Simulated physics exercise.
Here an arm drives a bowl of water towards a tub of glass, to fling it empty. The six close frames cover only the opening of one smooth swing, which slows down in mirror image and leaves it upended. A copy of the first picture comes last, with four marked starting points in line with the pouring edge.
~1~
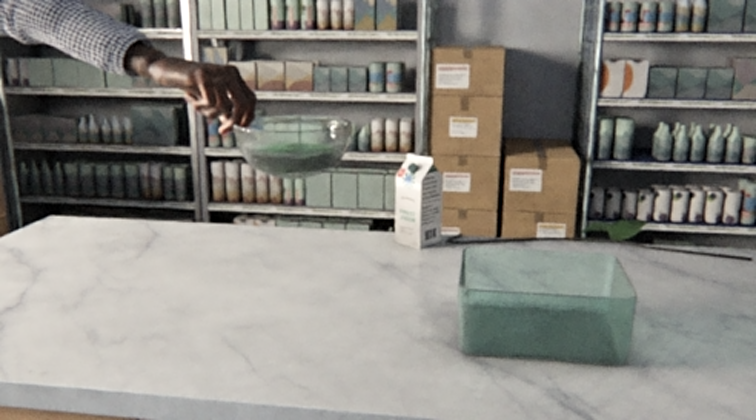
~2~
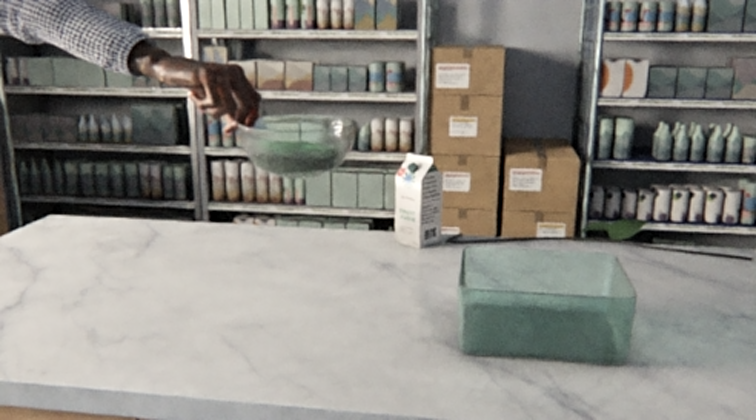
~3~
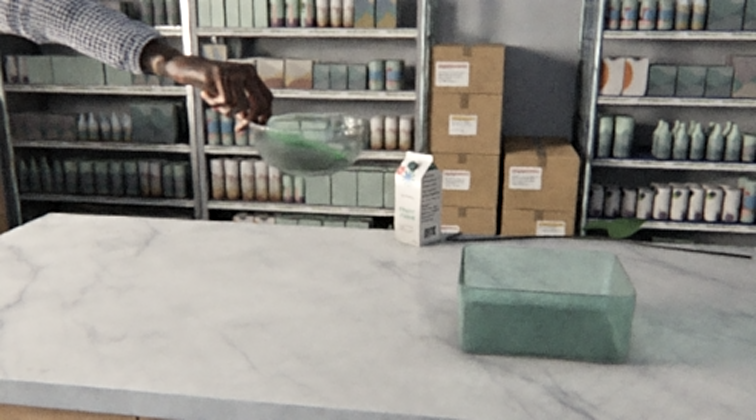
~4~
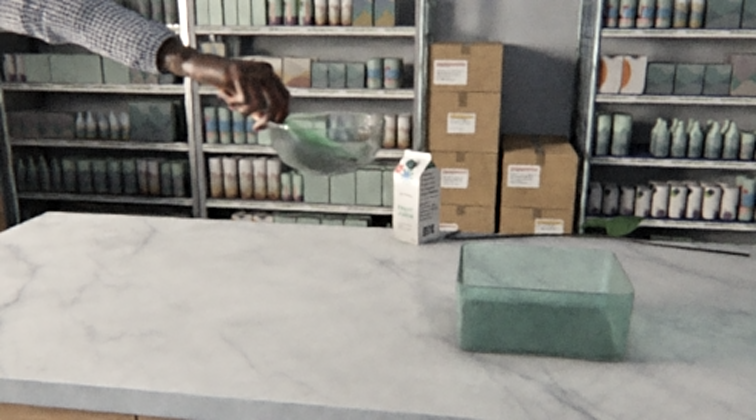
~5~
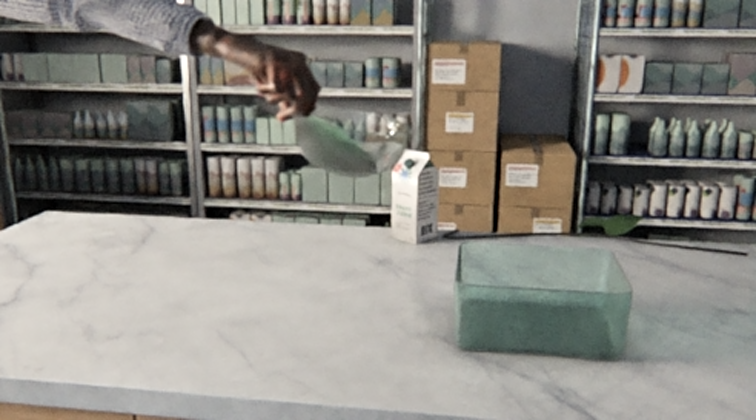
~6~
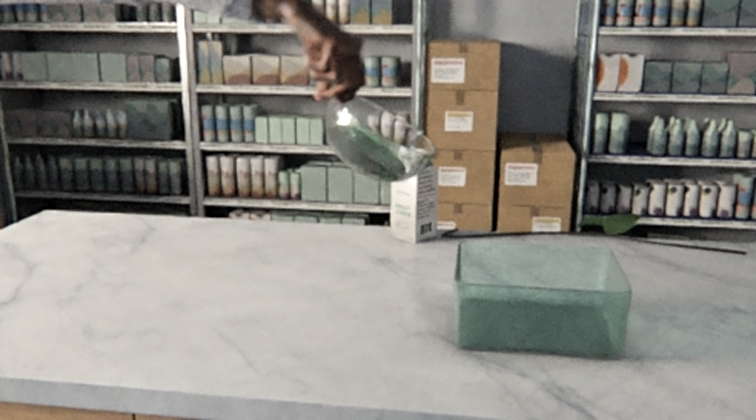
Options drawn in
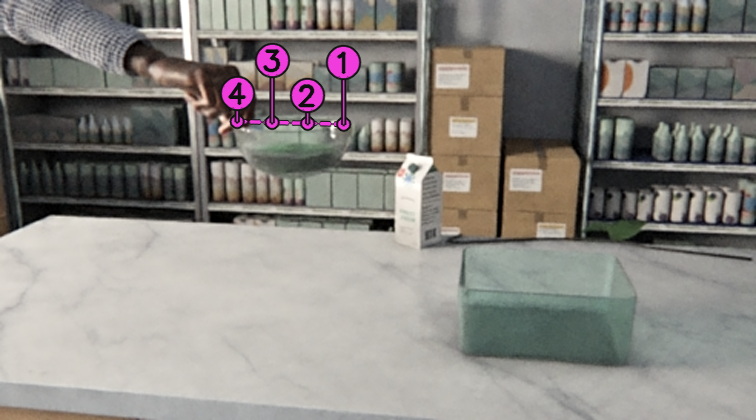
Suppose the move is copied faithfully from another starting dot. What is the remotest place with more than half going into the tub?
Dot 3 just does it.
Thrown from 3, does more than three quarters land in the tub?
No, less.
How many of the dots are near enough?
Three.
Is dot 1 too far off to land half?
No, that is safe.
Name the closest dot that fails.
The answer is 4.
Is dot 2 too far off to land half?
No.
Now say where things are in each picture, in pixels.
Upright, lip at (349, 124); tub from (458, 350) to (627, 363); nothing has left yet.
Upright, lip at (353, 123); nothing has left yet.
Upright, lip at (366, 122); nothing has left yet.
Upright, lip at (384, 121); nothing has left yet.
Tipped about 9°, lip at (410, 130); nothing has left yet.
Tipped about 29°, lip at (436, 152); nothing has left yet.
On the marked copy, 1 at (343, 124); 2 at (307, 123); 3 at (272, 122); 4 at (237, 121).
For dot 1, about 86 % lands in the tub, 9 % falls short and 6 % goes beside or beyond.
For dot 2, about 76 % lands in the tub, 11 % falls short and 13 % goes beside or beyond.
For dot 3, about 61 % lands in the tub, 22 % falls short and 16 % goes beside or beyond.
For dot 4, about 27 % lands in the tub, 65 % falls short and 8 % goes beside or beyond.
